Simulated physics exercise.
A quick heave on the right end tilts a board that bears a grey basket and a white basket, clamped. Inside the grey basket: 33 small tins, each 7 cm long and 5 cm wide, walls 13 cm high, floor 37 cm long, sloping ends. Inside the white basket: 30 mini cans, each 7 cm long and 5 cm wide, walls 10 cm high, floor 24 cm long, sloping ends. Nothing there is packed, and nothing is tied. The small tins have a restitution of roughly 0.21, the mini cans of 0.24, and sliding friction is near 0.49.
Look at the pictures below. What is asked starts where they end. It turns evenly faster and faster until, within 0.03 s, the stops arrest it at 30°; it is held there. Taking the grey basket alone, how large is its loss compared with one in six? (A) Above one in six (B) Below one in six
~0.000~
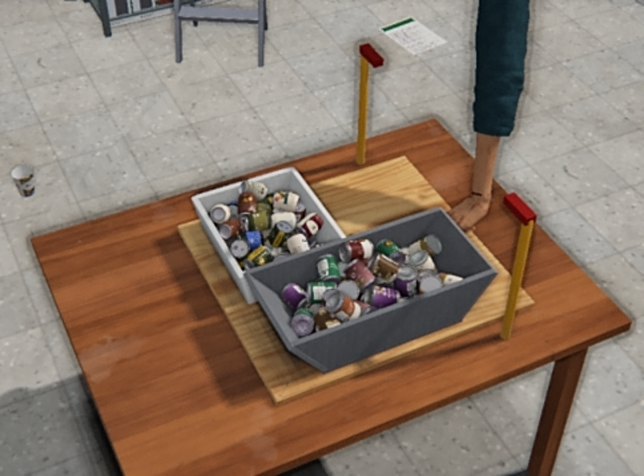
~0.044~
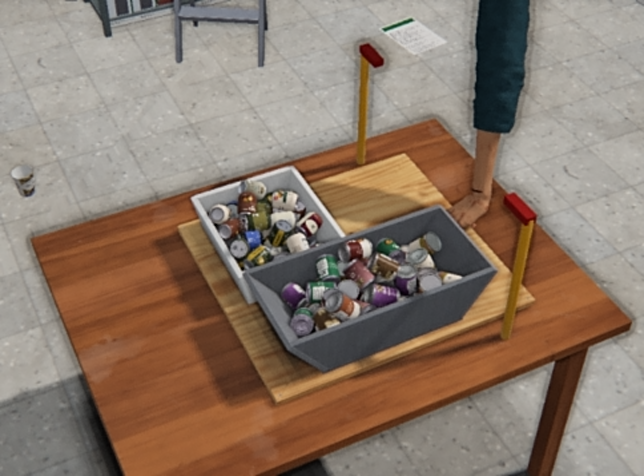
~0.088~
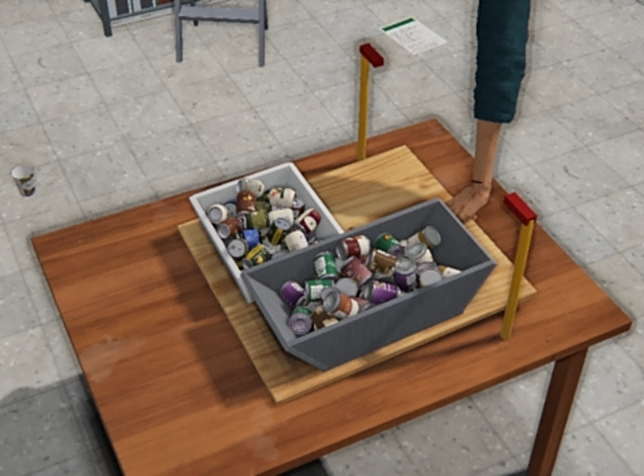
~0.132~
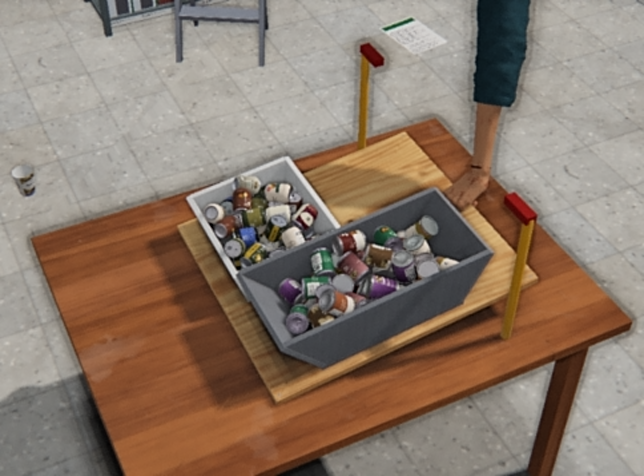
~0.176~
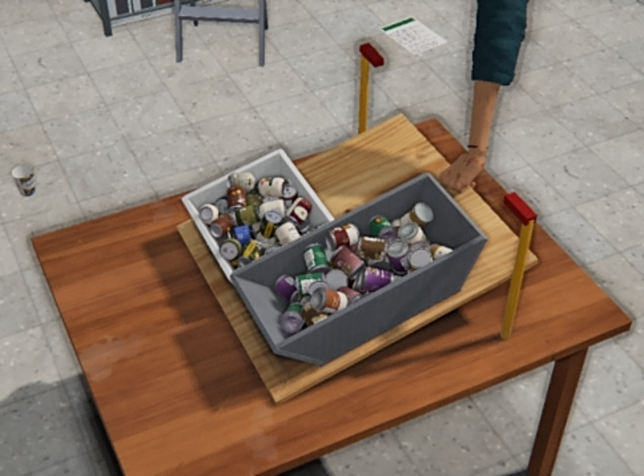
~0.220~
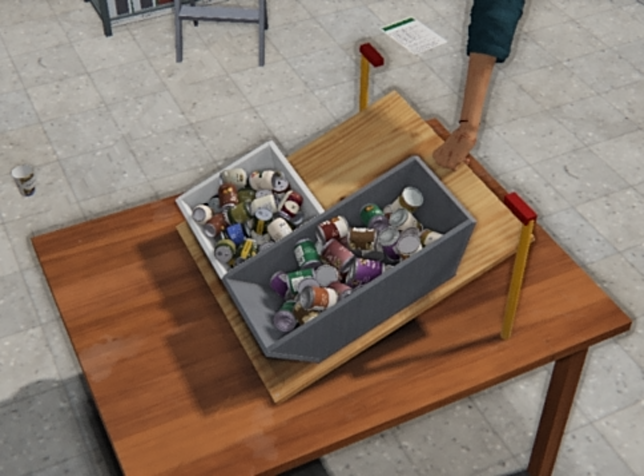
Option A: Above one in six.
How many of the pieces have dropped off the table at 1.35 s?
Number of pieces - roughly 4.
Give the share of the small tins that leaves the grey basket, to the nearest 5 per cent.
Roughly 25 per cent of them.
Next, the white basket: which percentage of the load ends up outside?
White basket, 5 in a hundred gone.
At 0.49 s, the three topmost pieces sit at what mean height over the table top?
Height, averaged: Around 42 cm.
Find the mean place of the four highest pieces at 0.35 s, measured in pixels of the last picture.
Their mean place is near (363, 200) in the last picture.
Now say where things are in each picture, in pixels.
In the first frame (we follow the rim corner now nearest the camera, unless another is named), grey basket at (292, 344); white basket (by its farthest rim corner) at (291, 169); tilt 0°; nothing out yet.
Grey basket at (291, 344); white basket at (290, 168); tilt 1°, in the second frame.
Grey basket at (288, 345); white basket at (288, 164); tilt 3°, in the third frame.
Grey basket at (284, 345); white basket at (285, 159); tilt 7°, in the fourth frame.
Grey basket at (277, 347); white basket at (278, 151); tilt 13°, in the fifth frame.
Grey basket at (268, 350); tilt 20°; nothing out yet, in the sixth frame.
After 0.25 s, the board meets the red stops.
After 0.35 s, tilt 30°; 0 of 33 out of the grey basket and 0 of 30 out of the white basket.
After 0.49 s, tilt 30°; 0 of 33 out of the grey basket and 0 of 30 out of the white basket.
After 0.75 s, tilt 30°; 8 of 33 out of the grey basket and 1 of 30 out of the white basket.
Final count (at 1.35 s), 9 of 33 out of the grey basket and 2 of 30 out of the white basket. Asked share, 9 of 33, 27 per cent.
